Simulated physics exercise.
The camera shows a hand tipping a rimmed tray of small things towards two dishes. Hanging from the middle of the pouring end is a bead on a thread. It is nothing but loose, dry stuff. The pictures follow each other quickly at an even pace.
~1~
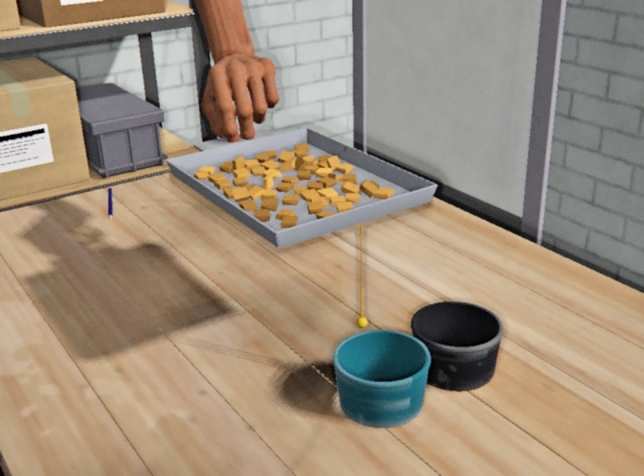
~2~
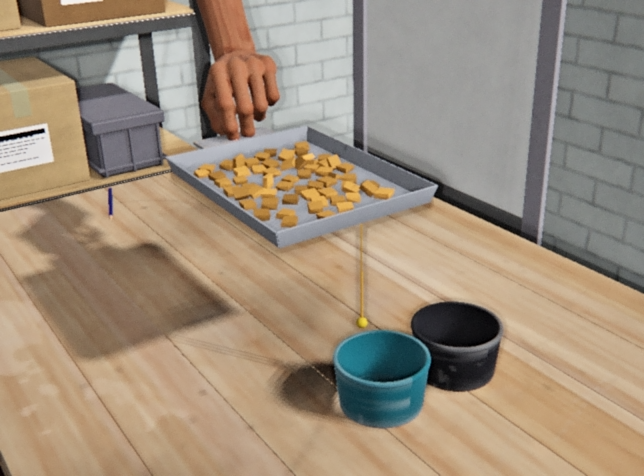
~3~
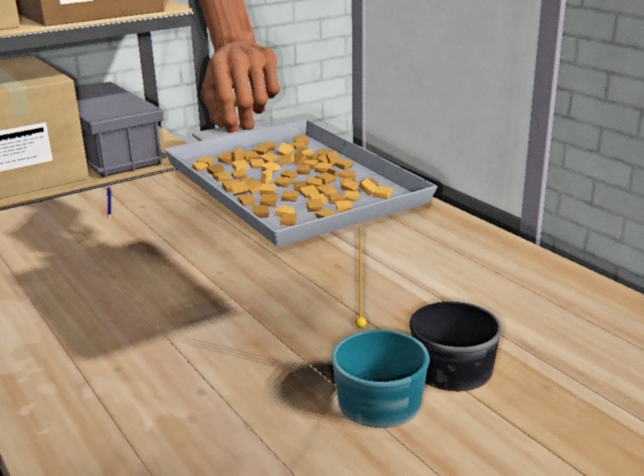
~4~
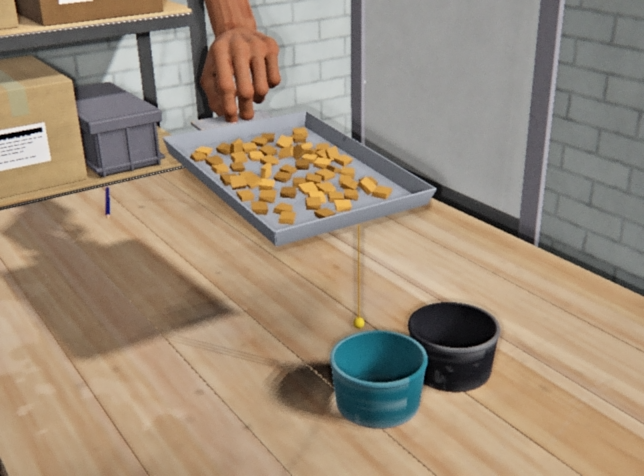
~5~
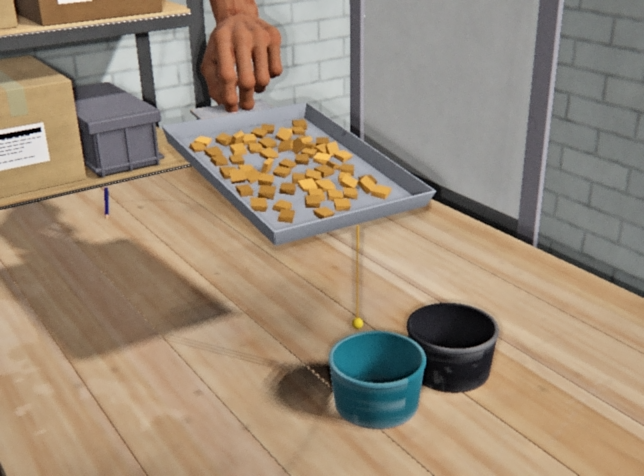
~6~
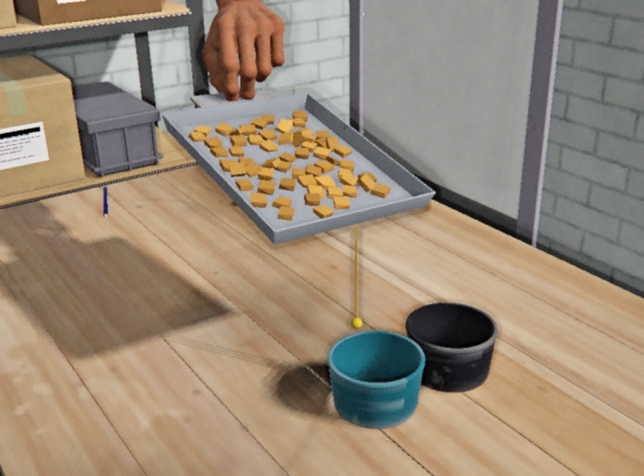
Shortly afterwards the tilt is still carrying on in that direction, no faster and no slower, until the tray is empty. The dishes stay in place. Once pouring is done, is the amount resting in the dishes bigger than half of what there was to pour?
Yes: I expect the catch to be a majority.
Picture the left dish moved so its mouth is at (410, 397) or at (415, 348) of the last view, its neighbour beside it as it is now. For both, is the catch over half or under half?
For the two tries in order: Not as much as half, exceeding half.
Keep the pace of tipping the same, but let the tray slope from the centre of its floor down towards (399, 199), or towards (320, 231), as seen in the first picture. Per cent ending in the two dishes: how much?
The first try yields 50 percent and the second 20 percent.
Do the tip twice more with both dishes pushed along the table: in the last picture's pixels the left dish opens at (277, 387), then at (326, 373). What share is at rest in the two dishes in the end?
Trial 1 20%, trial 2 60%.
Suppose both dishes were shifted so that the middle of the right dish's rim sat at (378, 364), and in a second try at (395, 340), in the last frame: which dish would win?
Place 1: The one on the right side; place 2: The one on the right side.
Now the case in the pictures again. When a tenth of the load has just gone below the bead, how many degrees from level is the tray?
Angle reached: About 95°.
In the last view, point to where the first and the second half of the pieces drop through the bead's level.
First part (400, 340), rest (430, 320).
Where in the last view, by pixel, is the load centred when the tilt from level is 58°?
The centre of the load shows up near (359, 169) in the last view.
Just after the last frame, tray tipped steeply; every one on the tray.
A moment on, tray tipped right over; roughly half on the tray; about a tenth in the left dish; about a tenth in the right dish; roughly a quarter in the air.
Further on, tray tipped past a quarter turn; roughly a third in the left dish; roughly a third in the right dish; roughly a quarter outside both.
When it is over, tray tipped past a quarter turn; roughly a third in the left dish; roughly a third in the right dish; roughly a quarter outside both.
